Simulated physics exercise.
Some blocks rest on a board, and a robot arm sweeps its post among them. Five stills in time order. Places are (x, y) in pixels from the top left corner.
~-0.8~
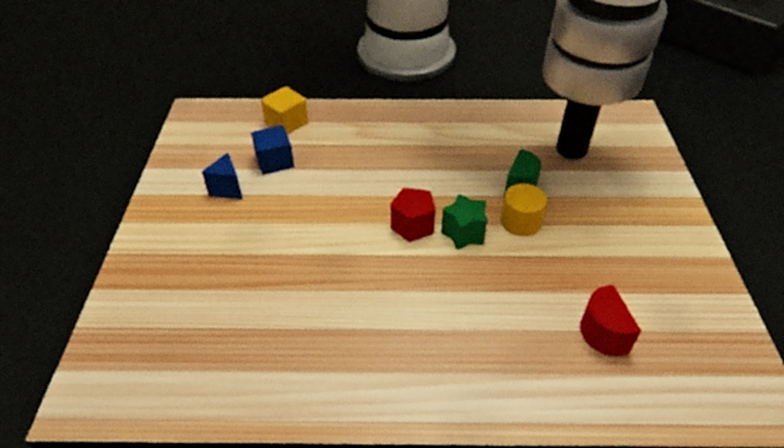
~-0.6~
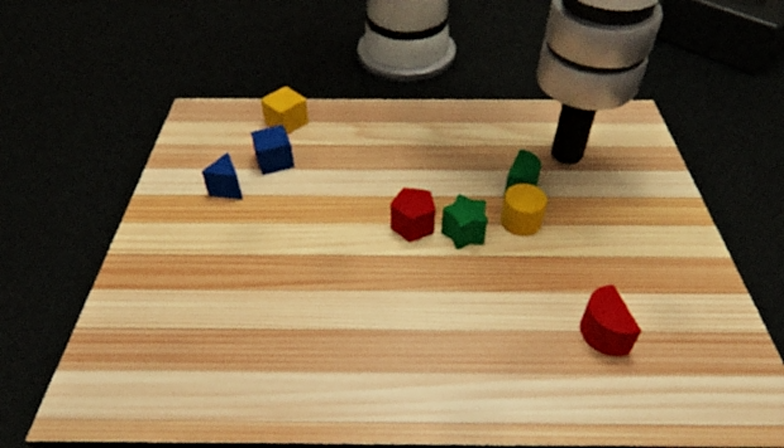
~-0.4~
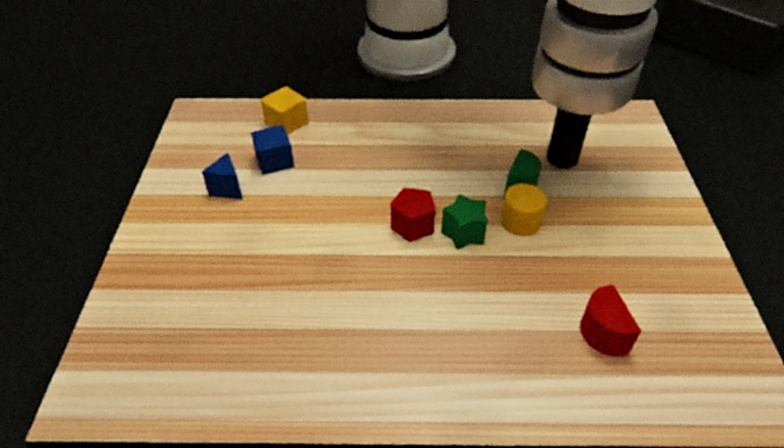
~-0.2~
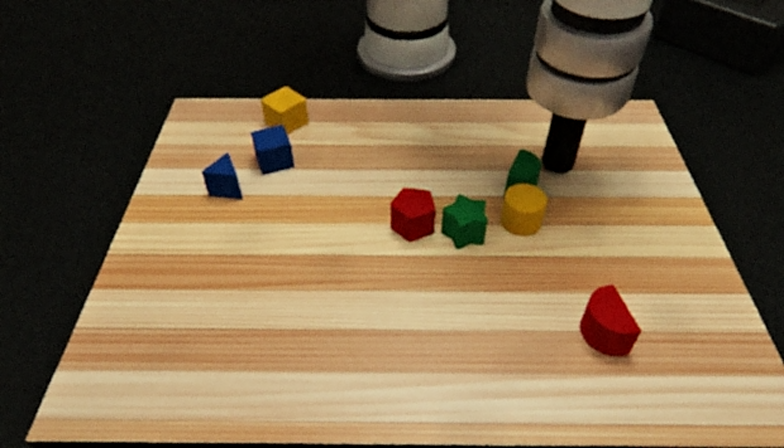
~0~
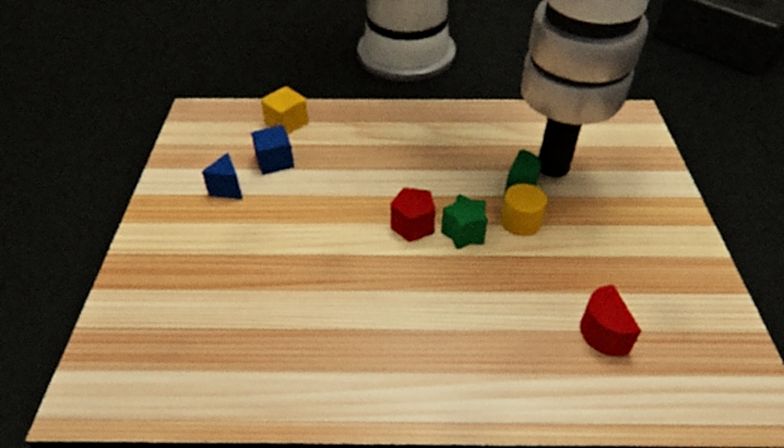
The robot arm's dark post starts at the upper right of a striped wooden board, behind a green block and a yellow disc. It moves slowly down and slightly left, drawing closer to the green block, while the red, blue, green and yellow blocks all stay still.
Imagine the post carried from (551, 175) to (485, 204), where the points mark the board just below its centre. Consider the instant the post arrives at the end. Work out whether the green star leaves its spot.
At the end, its place is different.
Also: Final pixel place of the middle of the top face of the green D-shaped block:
For the centre of its top, I'd go with (463, 195).
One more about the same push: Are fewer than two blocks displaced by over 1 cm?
No, it doesn't check out.
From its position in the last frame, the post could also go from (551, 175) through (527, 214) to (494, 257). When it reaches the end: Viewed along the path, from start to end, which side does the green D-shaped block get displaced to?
Pushed right.
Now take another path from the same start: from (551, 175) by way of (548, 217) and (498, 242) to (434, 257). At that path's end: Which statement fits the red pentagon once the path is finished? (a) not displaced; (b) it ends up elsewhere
That would be b.
What follows on the original path. Halfway along, post at (519, 182); green D-shaped block at (496, 179); yellow disc at (526, 199).
At the end, post at (486, 196); red pentagon in place; green star at (454, 224), turned 10° anticlockwise; green D-shaped block at (463, 195), turned 20° anticlockwise; yellow disc at (526, 199).
